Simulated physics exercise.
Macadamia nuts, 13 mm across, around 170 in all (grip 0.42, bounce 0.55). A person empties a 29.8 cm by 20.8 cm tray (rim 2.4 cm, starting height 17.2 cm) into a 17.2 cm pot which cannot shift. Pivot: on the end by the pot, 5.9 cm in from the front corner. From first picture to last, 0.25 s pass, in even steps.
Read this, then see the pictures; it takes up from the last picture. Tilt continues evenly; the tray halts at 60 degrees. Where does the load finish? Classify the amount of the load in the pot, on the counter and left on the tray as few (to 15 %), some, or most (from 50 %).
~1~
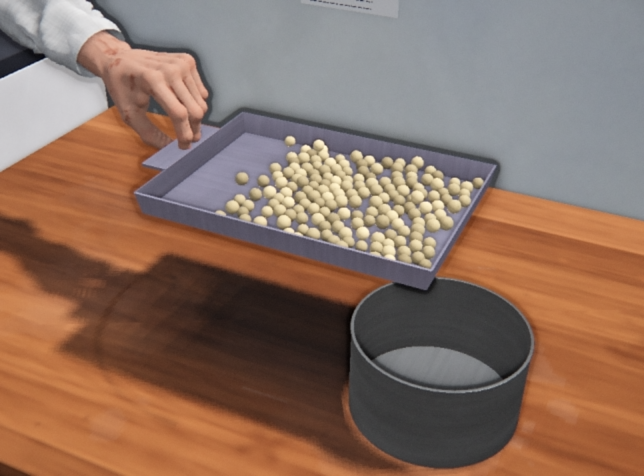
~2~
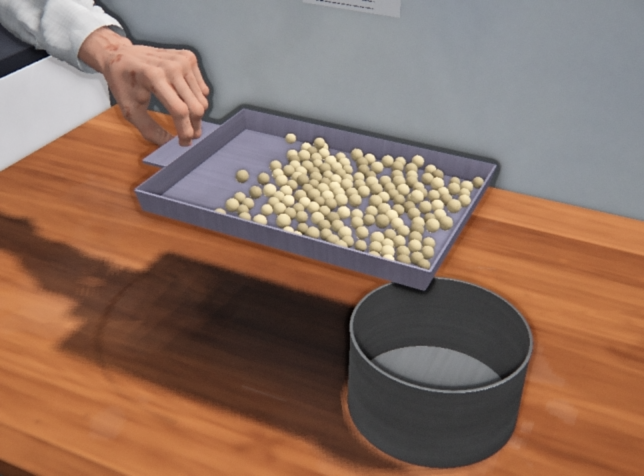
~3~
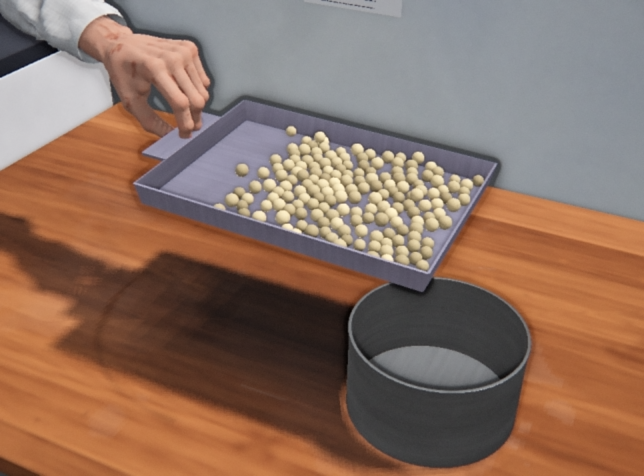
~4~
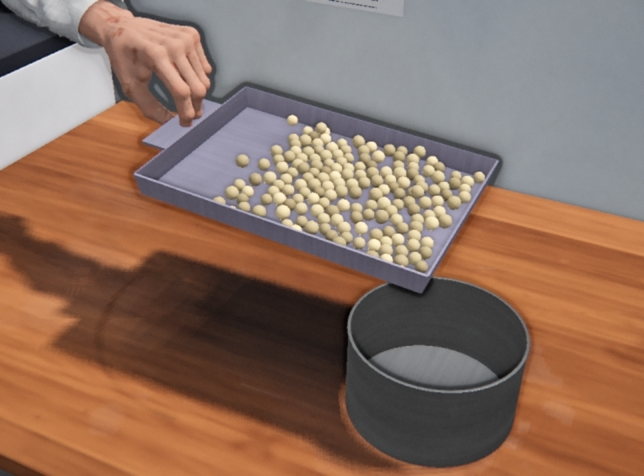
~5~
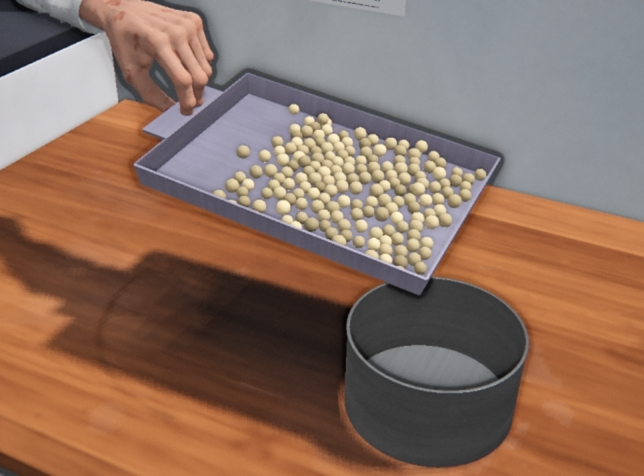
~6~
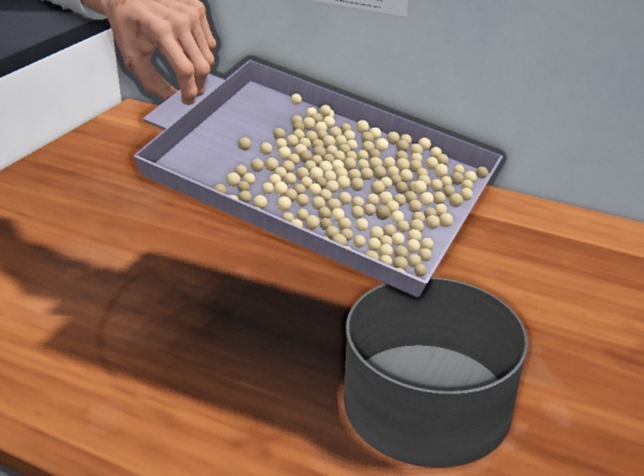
Left on the tray: Most. Pot: Few. Counter: Few.
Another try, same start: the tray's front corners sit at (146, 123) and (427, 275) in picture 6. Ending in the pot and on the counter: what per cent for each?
Final per cent - pot 0, counter 0.
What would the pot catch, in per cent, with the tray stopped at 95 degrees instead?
In that case some 85 per cent.
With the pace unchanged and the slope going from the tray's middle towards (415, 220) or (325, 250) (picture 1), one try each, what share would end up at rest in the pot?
I'd put it at roughly 0 per cent for the first tilt and roughly 0 per cent for the second.
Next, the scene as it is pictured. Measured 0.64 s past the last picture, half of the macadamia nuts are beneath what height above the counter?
About 24 centimetres.
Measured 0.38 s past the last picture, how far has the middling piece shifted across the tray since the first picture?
Displacement on the tray: About 3 cm.
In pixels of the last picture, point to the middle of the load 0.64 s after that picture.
At that moment the load's centre is around (396, 174).
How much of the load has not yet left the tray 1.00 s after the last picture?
Estimate: About 100 percent.
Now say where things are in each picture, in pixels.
In the first picture, tray tilt 0 degrees, front corners at (141, 191) and (428, 267); middle of the pieces at (355, 202); pot at (442, 329).
In the second picture, tray tilt 1 degrees, front corners at (141, 189) and (427, 267); middle of the pieces at (355, 201).
In the third picture, tray tilt 2 degrees, front corners at (140, 182) and (425, 269); middle of the pieces at (355, 198).
In the fourth picture, tray tilt 5 degrees, front corners at (140, 173) and (425, 272), lowest corner right front; middle of the pieces at (355, 193).
In the fifth picture, tray tilt 8 degrees, front corners at (140, 164) and (424, 275), lowest corner right front; middle of the pieces at (356, 188).
In the sixth picture, tray tilt 11 degrees, front corners at (141, 155) and (423, 278), lowest corner right front; middle of the pieces at (357, 185); pot at (436, 330).
Then, 0.38 s after the last picture, tilt 35 degrees; the tray holds 100 %, the pot 0 %.
Then, 0.64 s after the last picture, tilt 51 degrees; the tray holds 100 %, the pot 0 %.
Then, 1.00 s after the last picture, tilt 60 degrees; the tray holds 100 %, the pot 0 %.
In the end, tray 100 %, pot 0 %, counter 0 %.
